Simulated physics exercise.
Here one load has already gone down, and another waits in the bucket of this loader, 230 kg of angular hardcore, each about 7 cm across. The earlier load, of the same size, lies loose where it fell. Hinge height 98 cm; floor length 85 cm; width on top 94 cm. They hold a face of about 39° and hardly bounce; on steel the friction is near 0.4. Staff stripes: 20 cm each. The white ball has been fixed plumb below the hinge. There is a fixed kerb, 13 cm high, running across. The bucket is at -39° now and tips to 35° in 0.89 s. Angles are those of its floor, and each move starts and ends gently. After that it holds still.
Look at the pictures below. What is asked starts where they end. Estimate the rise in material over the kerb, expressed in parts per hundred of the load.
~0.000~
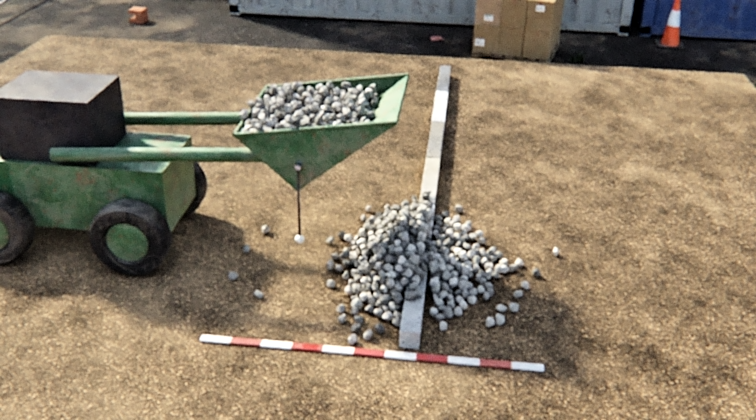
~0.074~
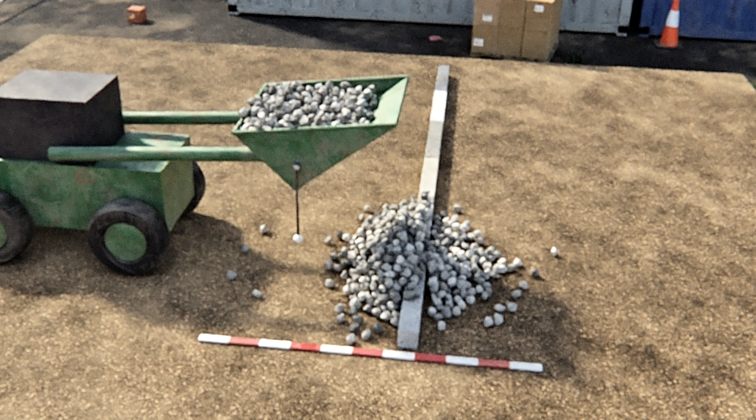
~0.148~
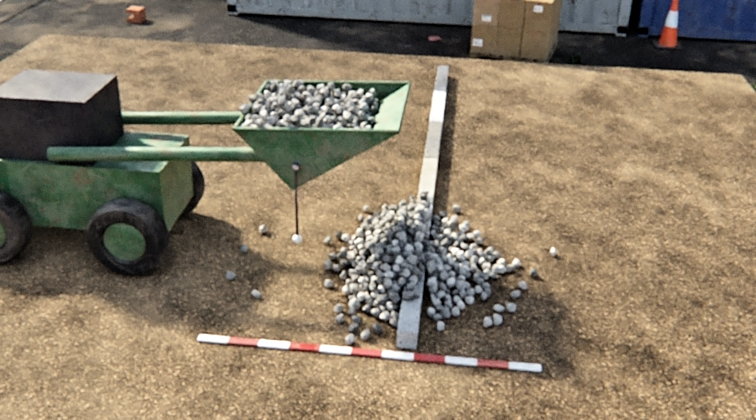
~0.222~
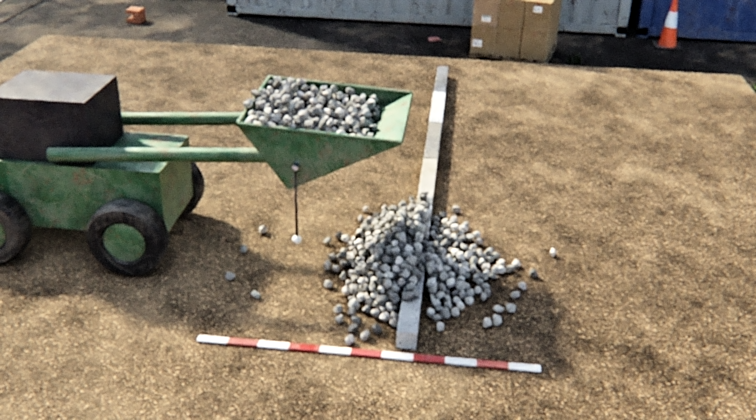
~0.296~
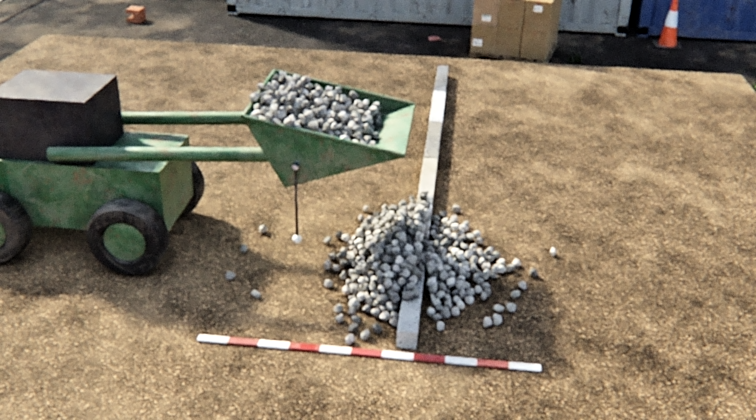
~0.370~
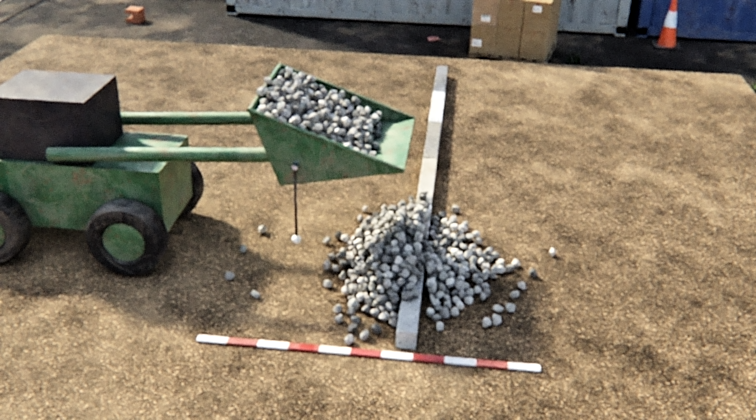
Close to 49 parts in a hundred.
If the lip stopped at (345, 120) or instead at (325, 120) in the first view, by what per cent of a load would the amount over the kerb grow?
First place: Roughly 0 %; second place: Roughly 0 %.
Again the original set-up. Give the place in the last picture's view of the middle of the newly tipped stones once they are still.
Middle: Approx. (419, 246) px.
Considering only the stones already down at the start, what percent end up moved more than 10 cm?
Roughly 5 % of them.
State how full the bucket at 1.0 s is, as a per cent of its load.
Roughly 90 per cent remains inside.
After 0.7 s the floor is at 24°; in per cent of one load, 100 in the bucket, 73 on this side of the kerb, 28 over the kerb; the foremost stones are at (520, 276).
After 1.0 s the floor is at 35°; in per cent of one load, 91 in the bucket, 82 on this side of the kerb, 28 over the kerb; the foremost stones are at (520, 276).
After 1.3 s the floor is at 35°; in per cent of one load, 39 in the bucket, 120 on this side of the kerb, 42 over the kerb; the foremost stones are at (520, 276).
After 3.8 s the floor is at 35°; in per cent of one load, 0 in the bucket, 124 on this side of the kerb, 77 over the kerb; the foremost stones are at (550, 258). Net gain over the kerb, 49.
